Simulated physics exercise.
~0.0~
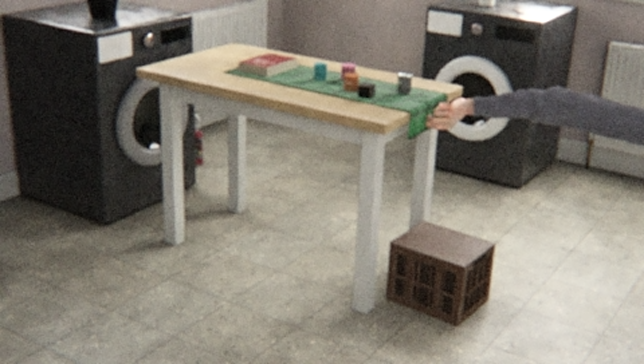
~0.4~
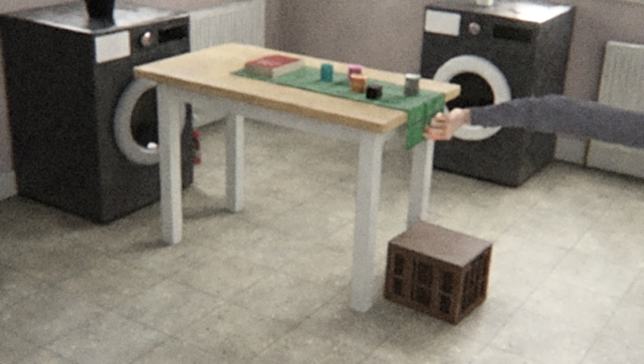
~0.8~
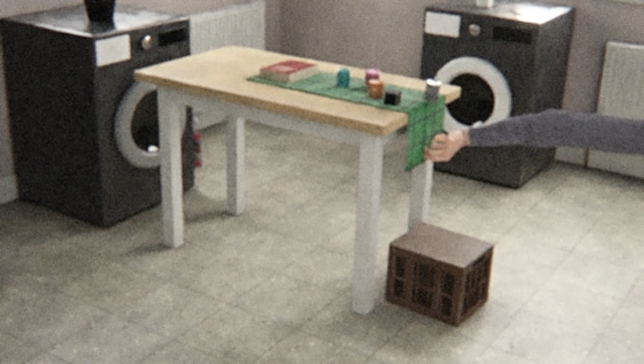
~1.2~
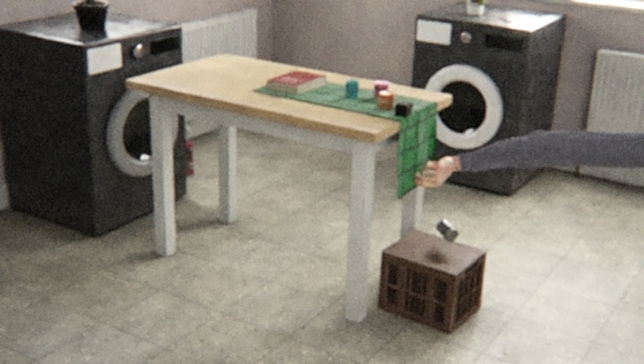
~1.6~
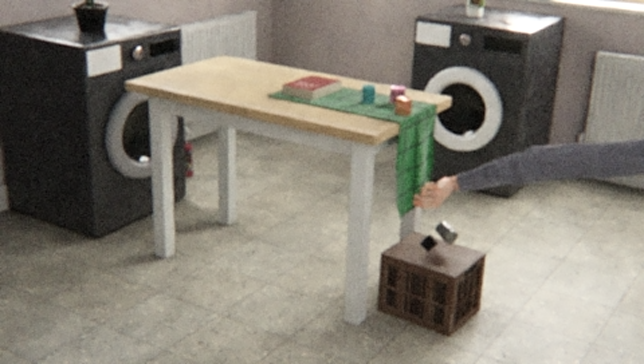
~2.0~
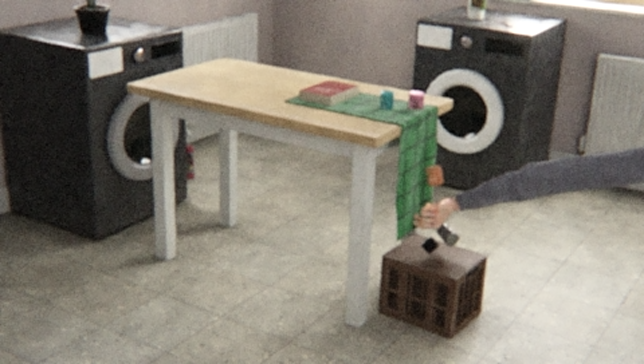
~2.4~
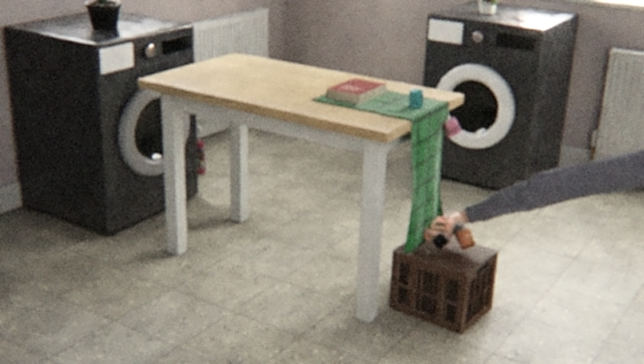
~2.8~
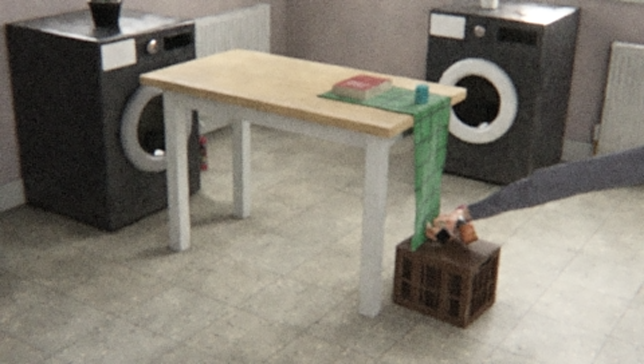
In a room with two dark washing machines, a hand pulled a green cloth down off a table's end until it reached the brown crate below, and the grey can, black cube, orange pot and pink pot dropped in turn, leaving the turquoise pot and red book on top.
